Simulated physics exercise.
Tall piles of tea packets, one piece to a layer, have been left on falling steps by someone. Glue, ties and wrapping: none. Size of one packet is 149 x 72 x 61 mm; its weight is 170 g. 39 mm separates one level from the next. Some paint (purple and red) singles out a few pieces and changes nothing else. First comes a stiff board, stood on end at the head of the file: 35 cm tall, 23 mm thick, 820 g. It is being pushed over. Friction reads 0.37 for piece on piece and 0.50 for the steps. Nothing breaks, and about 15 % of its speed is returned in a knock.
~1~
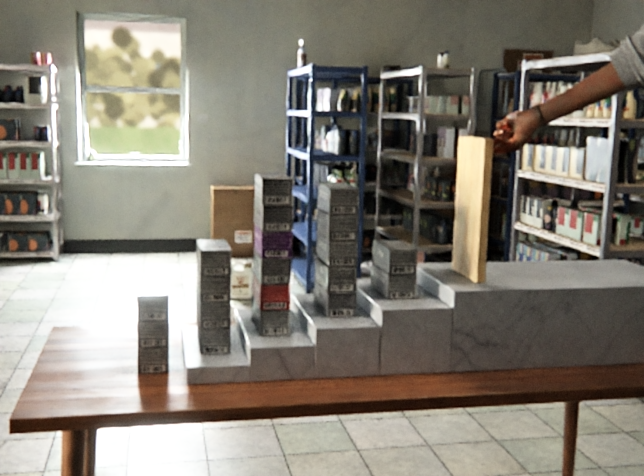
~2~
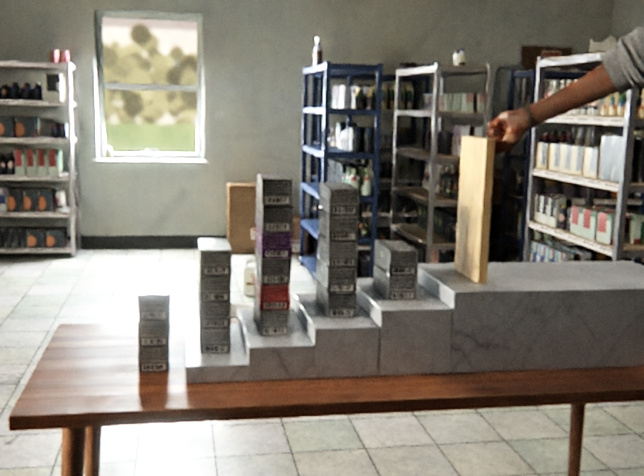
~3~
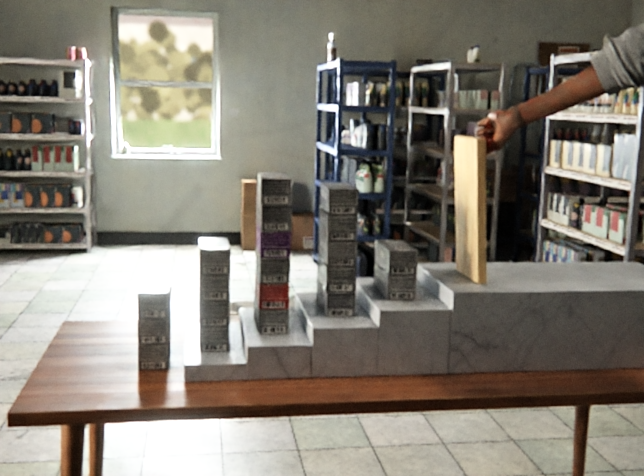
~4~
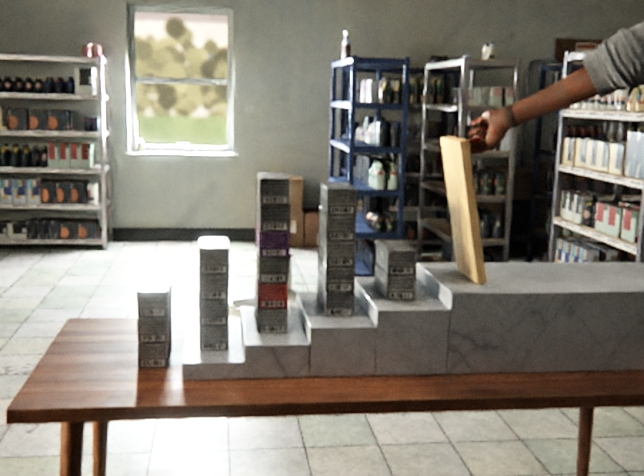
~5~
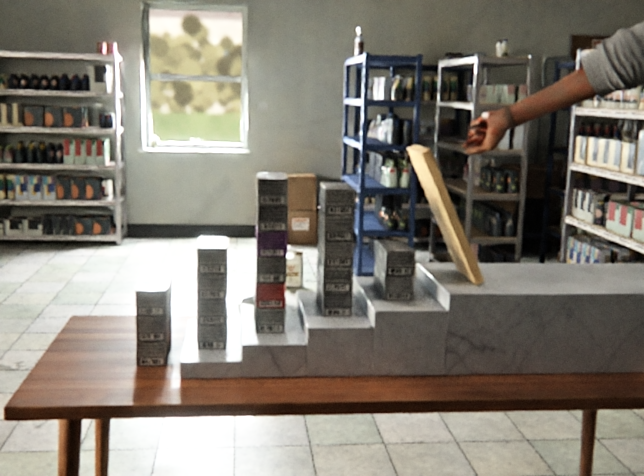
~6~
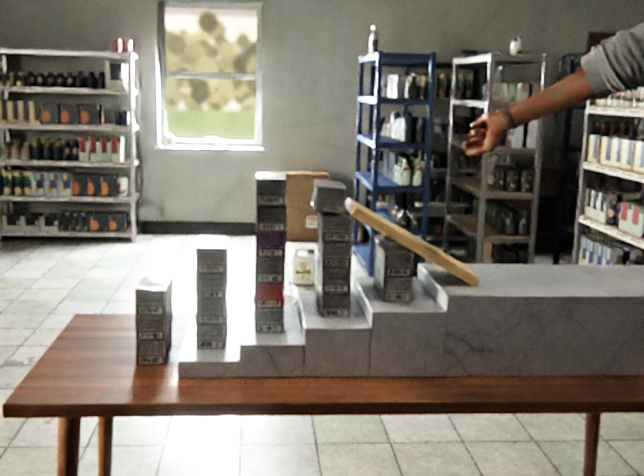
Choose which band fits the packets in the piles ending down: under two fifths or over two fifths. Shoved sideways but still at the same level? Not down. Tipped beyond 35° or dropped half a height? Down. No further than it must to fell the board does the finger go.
Fewer than two in five.
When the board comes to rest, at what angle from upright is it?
Lean from upright: Around 60°.
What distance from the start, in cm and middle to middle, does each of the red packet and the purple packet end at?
Distances: Red 0, purple 0 (cm).
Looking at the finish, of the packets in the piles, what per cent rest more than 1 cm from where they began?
Share: 15 in a hundred.
Then, 0.06 s past the last view, board 61° from upright; none of the 20 packets down, 1 disturbed.
Then, 0.14 s past the last view, board 61° from upright; none of the 20 packets down, 3 disturbed.
Then, 0.30 s past the last view, board 61° from upright; 1 of the 20 packets down; purple packet 9 mm from its place.
Then, 0.36 s past the last view, board 61° from upright; 1 of the 20 packets down; purple packet 5 mm from its place.
In the end, board 61° from upright; 1 of the 20 packets down; purple packet 5 mm from its place; red packet unmoved. That is 5 per cent. From the last view, middles, purple packet near (268, 239), red packet near (268, 288).
